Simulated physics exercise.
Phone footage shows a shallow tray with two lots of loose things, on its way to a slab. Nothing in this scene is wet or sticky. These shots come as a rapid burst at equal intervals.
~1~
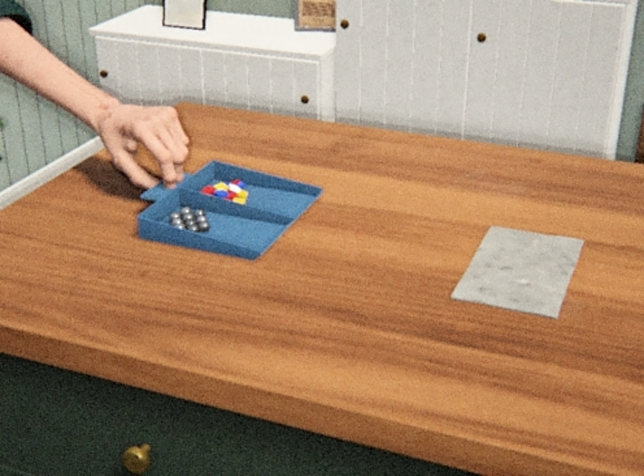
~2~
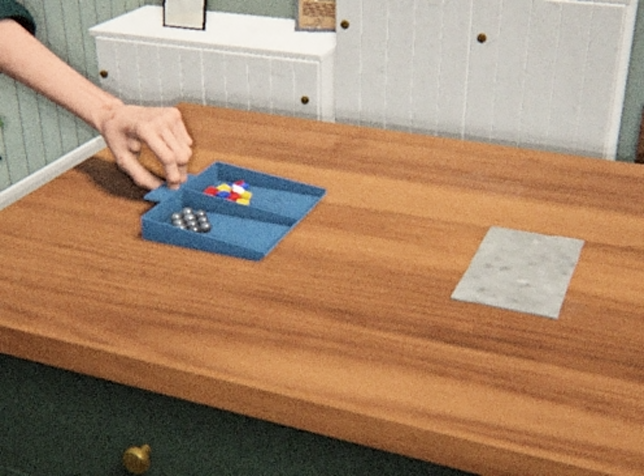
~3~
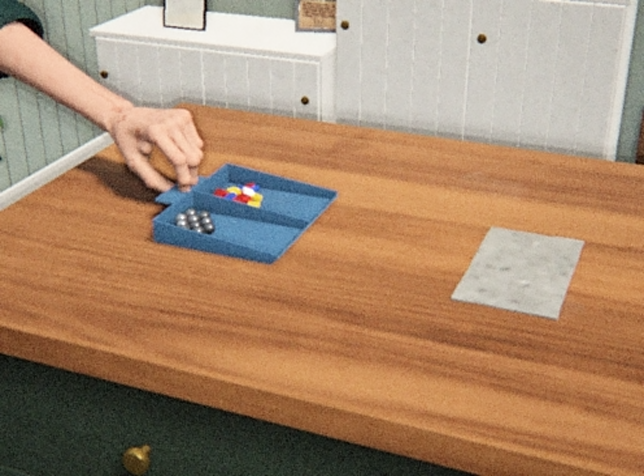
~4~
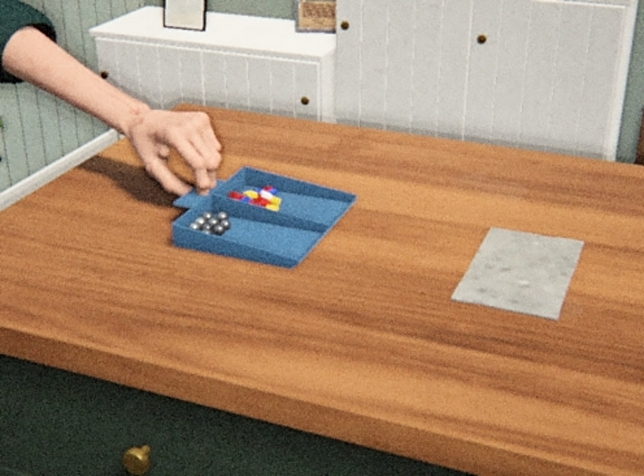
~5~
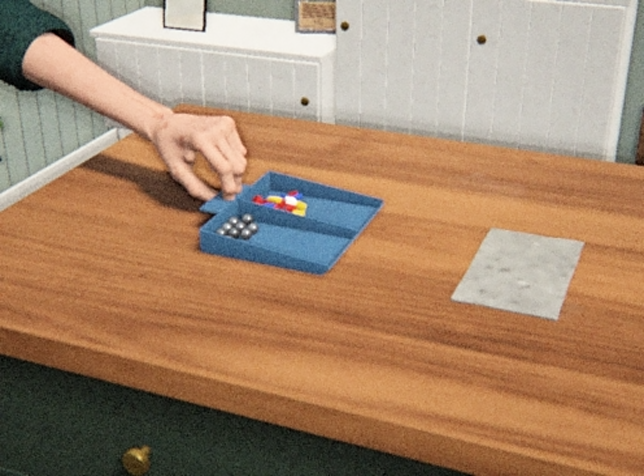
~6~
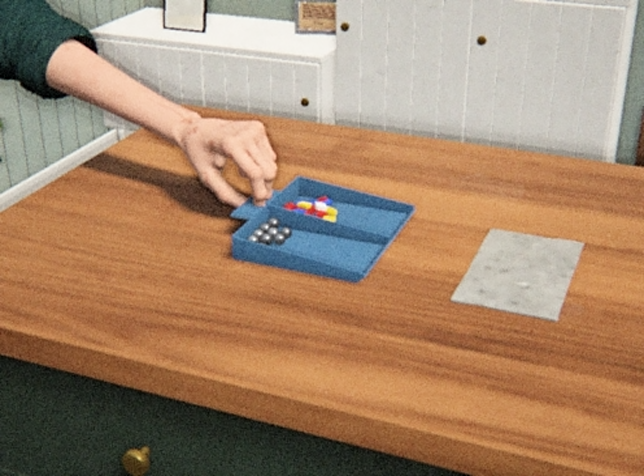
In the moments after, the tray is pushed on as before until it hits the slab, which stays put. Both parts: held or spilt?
Nearer batch: Spilt, farther batch: Held.
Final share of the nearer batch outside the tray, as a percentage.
About 60%.
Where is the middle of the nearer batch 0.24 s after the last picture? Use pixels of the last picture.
(414, 261).
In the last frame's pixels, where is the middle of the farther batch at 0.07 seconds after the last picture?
Its middle is roughly at (354, 218) in the last frame.
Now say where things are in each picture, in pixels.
The first frame shows front rim near (294, 221), at rest; slab near (512, 285); nearer batch near (191, 225), a few steel balls; farther batch near (227, 192), a few mosaic tiles.
The second frame shows front rim near (298, 222), hardly any of the way covered; farther batch near (230, 193).
The third frame shows front rim near (310, 224), a little of the way covered; nearer batch near (194, 221).
The fourth frame shows front rim near (330, 228), near a quarter of the way covered; farther batch near (258, 198).
The fifth frame shows front rim near (358, 234), near a third of the way covered; nearer batch near (234, 234).
The sixth frame shows front rim near (392, 240), near half of the way covered; slab near (512, 288); nearer batch near (259, 235); farther batch near (312, 209).
Then, 0.07 s on from there, tray still sliding, front rim near (432, 247); nearer batch all inside; farther batch all inside.
Then, 0.24 s on from there, tray stopped at the slab; nearer batch all inside, moved towards the front rim; farther batch all inside, moved towards the front rim.
Then, 0.45 s on from there, tray stopped at the slab; nearer batch near two thirds out of the tray; farther batch all inside, moved towards the front rim.
In the end, tray stopped at the slab; nearer batch near two thirds out of the tray; farther batch all inside, moved towards the front rim.
